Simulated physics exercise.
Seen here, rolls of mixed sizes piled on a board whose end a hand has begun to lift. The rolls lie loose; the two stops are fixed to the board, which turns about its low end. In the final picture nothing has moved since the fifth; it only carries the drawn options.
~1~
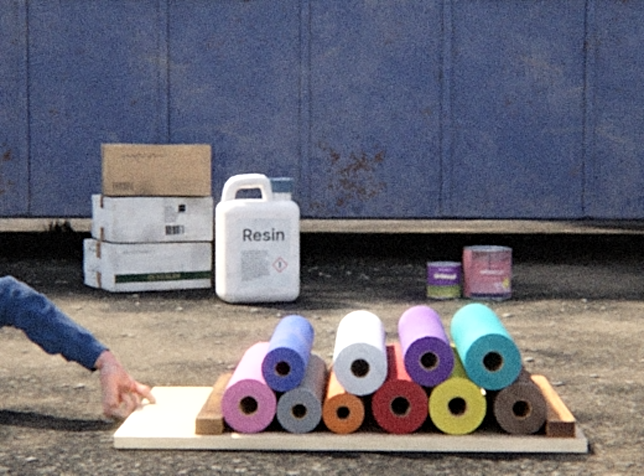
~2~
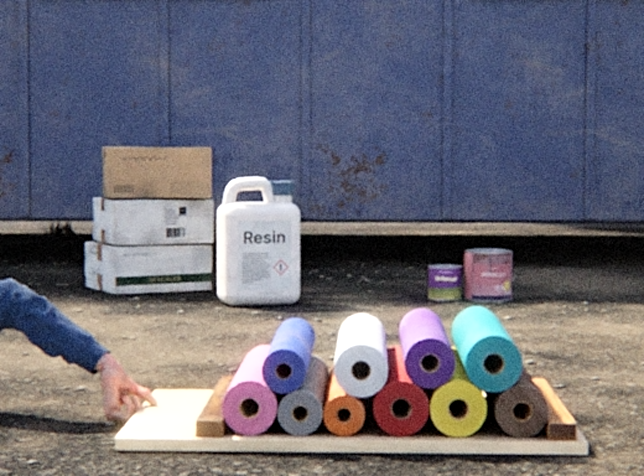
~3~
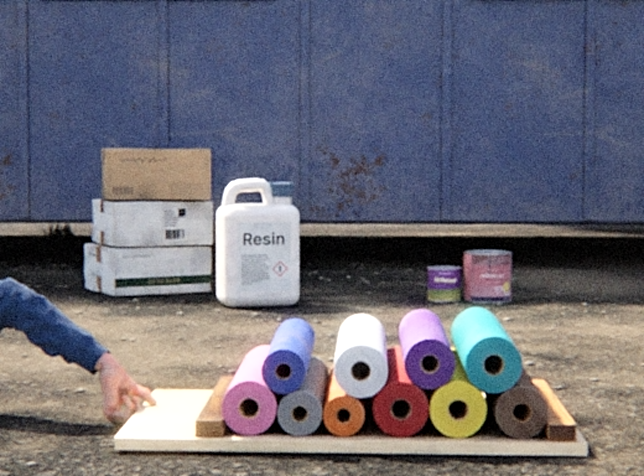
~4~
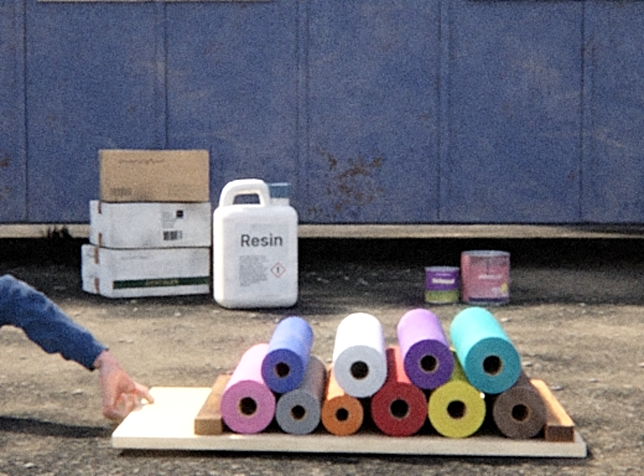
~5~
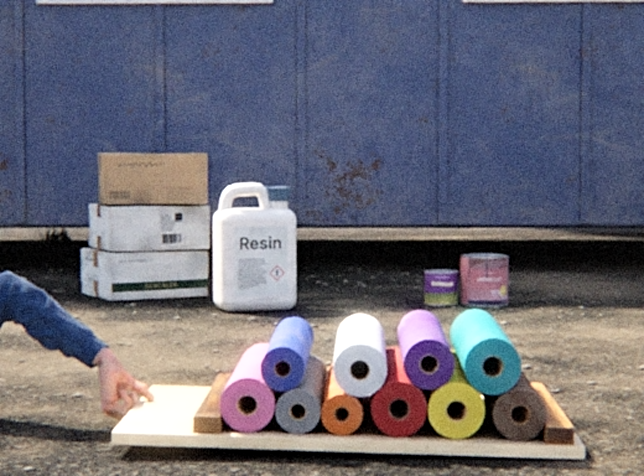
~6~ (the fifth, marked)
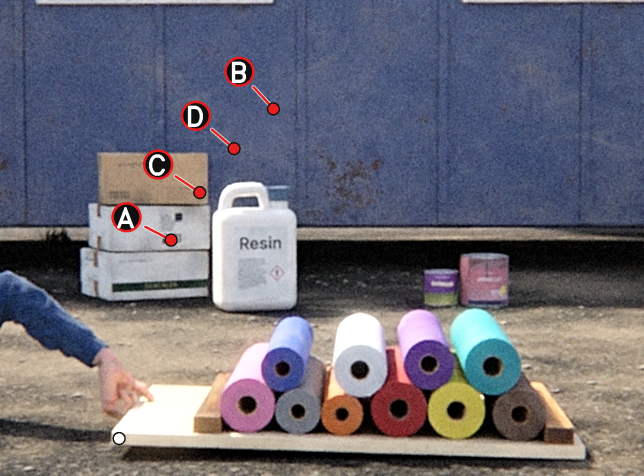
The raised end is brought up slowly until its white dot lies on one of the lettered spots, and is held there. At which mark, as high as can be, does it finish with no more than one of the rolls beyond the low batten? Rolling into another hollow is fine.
It can be raised to A.
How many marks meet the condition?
The number is one.
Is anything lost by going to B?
Yes.
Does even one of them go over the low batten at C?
Yes.
On the copy, A at (171, 240); B at (274, 109); C at (200, 192); D at (234, 149); the white dot at (119, 438).
On A. First, board at 16°.
Then, board at 27°.
Finally, board at 27°, one over the low batten (turquoise).
By contrast, B seven over the low batten; C two over the low batten (purple, turquoise); D seven over the low batten.
